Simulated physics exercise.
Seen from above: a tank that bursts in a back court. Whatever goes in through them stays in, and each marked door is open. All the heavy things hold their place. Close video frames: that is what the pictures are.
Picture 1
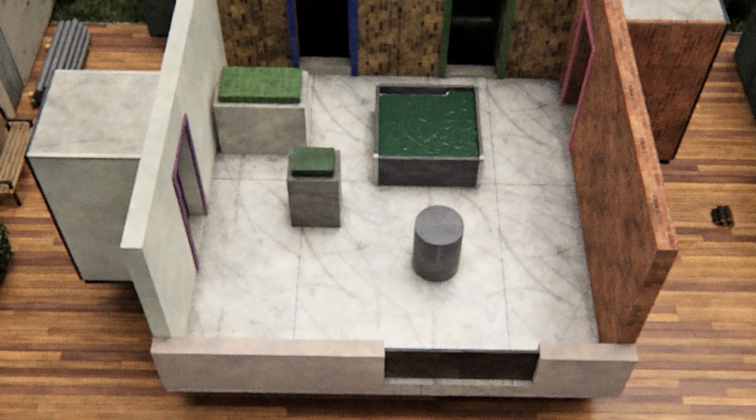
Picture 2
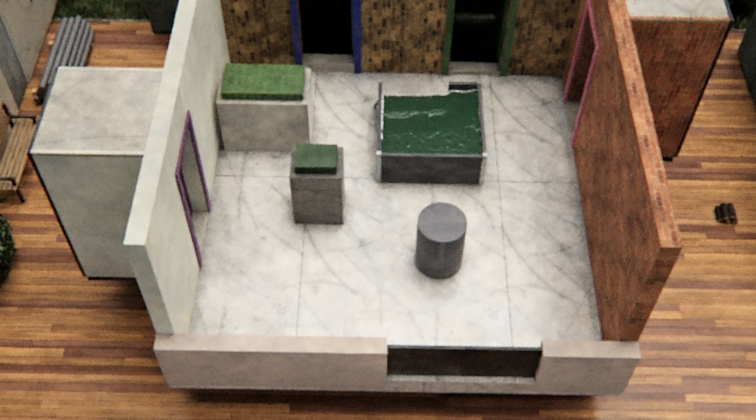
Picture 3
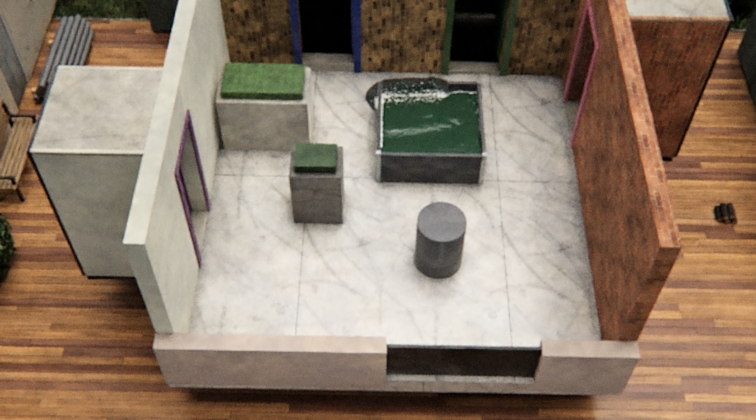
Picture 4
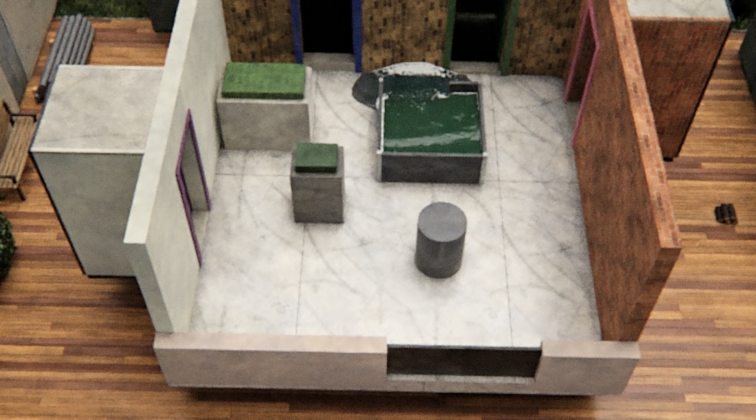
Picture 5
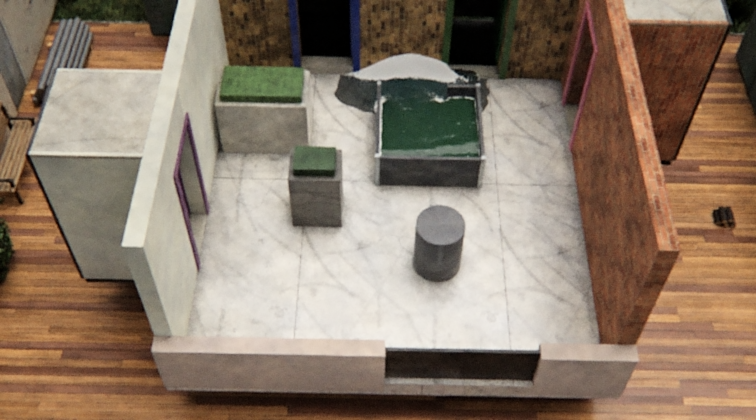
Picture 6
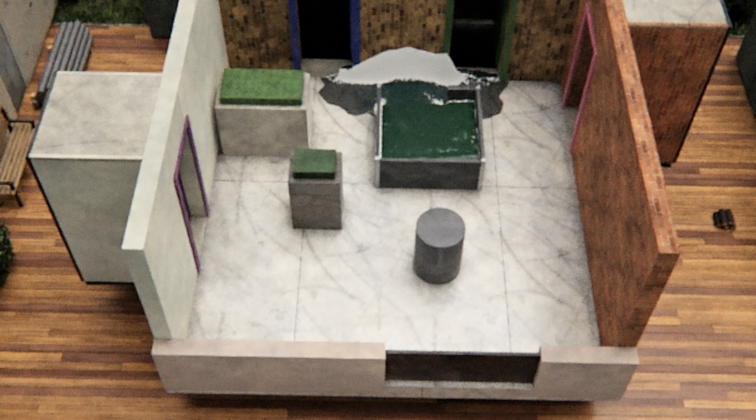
Green water in a square tank sat still, then poured out through the far side and spread across the pale courtyard floor behind it, widening to the left and right as the level inside dropped.
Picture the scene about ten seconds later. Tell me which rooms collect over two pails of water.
Here it is: The room behind the green door collects over two pails, the room behind the purple door stays at two pails or less, the room behind the blue door stays at two pails or less, the room behind the pink door collects over two pails.
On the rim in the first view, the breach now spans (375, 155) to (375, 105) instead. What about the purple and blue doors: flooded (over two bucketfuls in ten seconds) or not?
The purple door exceeds the limit and the blue door falls short.
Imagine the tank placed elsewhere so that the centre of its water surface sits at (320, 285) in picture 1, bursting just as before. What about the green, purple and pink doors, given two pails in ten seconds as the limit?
Green: Falls short; purple: Crosses the threshold; pink: Falls short.
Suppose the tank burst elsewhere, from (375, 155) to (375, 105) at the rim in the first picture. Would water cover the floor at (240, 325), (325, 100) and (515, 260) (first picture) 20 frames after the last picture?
The first point is soaked, the second soaked, the third spared.
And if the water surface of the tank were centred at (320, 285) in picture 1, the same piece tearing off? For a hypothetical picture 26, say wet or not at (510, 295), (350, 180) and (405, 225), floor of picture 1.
Spared, hit, hit.
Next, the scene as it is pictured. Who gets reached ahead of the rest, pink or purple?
My answer is the pink-painted one.
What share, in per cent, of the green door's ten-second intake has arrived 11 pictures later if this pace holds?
Around 60 percent.
A moment on, water covers 20 % of the floor; the green door under two buckets in, the purple door not reached, the blue door wet at the sill, nothing in, the pink door not reached.
Next, water covers 25 % of the floor; the green door over two buckets in, the purple door not reached, the blue door wet at the sill, nothing in, the pink door under two buckets in.
Then, water covers 40 % of the floor; the green door over two buckets in, the purple door wet at the sill, nothing in, the blue door wet at the sill, nothing in, the pink door over two buckets in.
Later, water covers 65 % of the floor; the green door over two buckets in, the purple door wet at the sill, nothing in, the blue door wet at the sill, nothing in, the pink door over two buckets in.
In the end, water covers 90 % of the floor; the green door over two buckets in, the purple door wet at the sill, nothing in, the blue door wet at the sill, nothing in, the pink door over two buckets in.
